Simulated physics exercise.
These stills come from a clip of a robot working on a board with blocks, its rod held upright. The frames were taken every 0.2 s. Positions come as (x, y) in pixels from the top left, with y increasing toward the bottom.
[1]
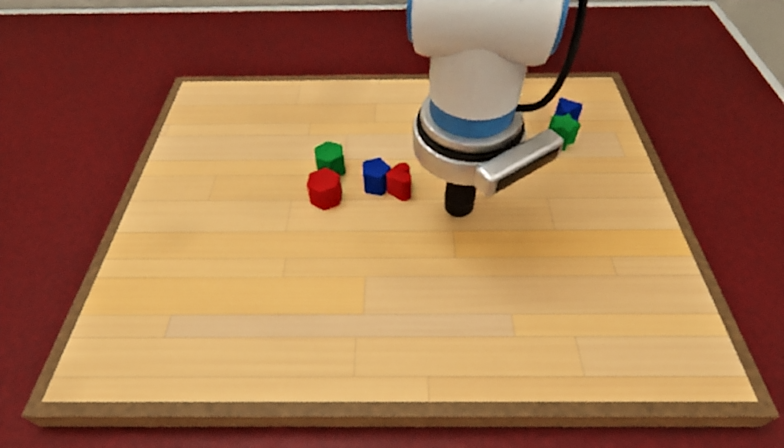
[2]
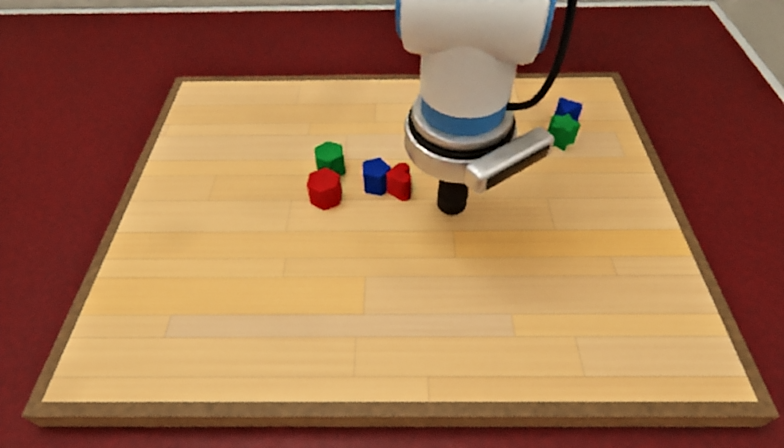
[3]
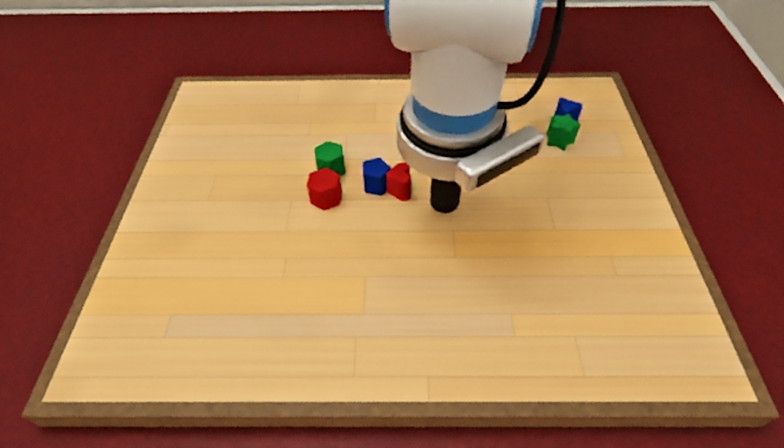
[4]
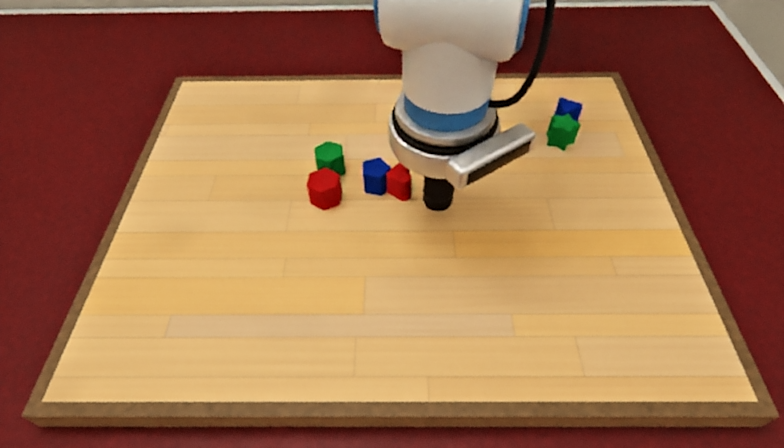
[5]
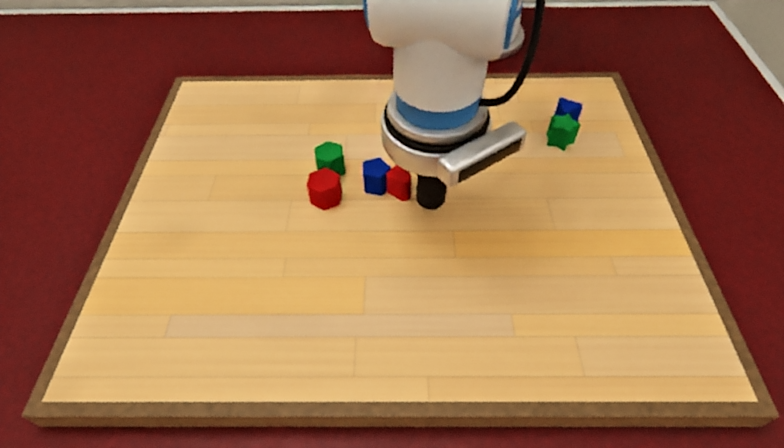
The footage shows a white and blue robot arm with a dark rod tip above a wooden board holding red, green and blue blocks. The arm moves slowly left toward a small red block, while the blocks stay still.
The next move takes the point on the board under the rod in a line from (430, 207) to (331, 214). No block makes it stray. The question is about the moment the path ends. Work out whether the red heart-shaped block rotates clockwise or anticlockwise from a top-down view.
Clockwise.
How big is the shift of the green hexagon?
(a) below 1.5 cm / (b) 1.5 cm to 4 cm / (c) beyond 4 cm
That would be a.
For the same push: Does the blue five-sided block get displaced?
My answer is yes.
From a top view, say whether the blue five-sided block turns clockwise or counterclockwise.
Seen from overhead, it turns anticlockwise.
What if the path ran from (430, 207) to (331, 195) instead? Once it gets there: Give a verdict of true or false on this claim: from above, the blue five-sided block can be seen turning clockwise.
The claim does not hold.
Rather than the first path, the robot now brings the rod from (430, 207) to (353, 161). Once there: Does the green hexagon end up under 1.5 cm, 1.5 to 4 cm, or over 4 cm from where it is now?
It gets moved over 4 cm.
On the path given first. One third of the way, rod at (397, 201); blue five-sided block at (369, 162), turned 20° anticlockwise; red heart-shaped block at (392, 170), turned 45° clockwise.
Two thirds of the way, rod at (363, 204); blue five-sided block at (369, 162), turned 25° anticlockwise; red heart-shaped block at (391, 169), turned 50° clockwise.
At the end, rod at (330, 206); red hexagon at (312, 176), turned 25° clockwise; green hexagon unmoved; blue five-sided block at (369, 162), turned 25° anticlockwise; red heart-shaped block at (391, 169), turned 50° clockwise.
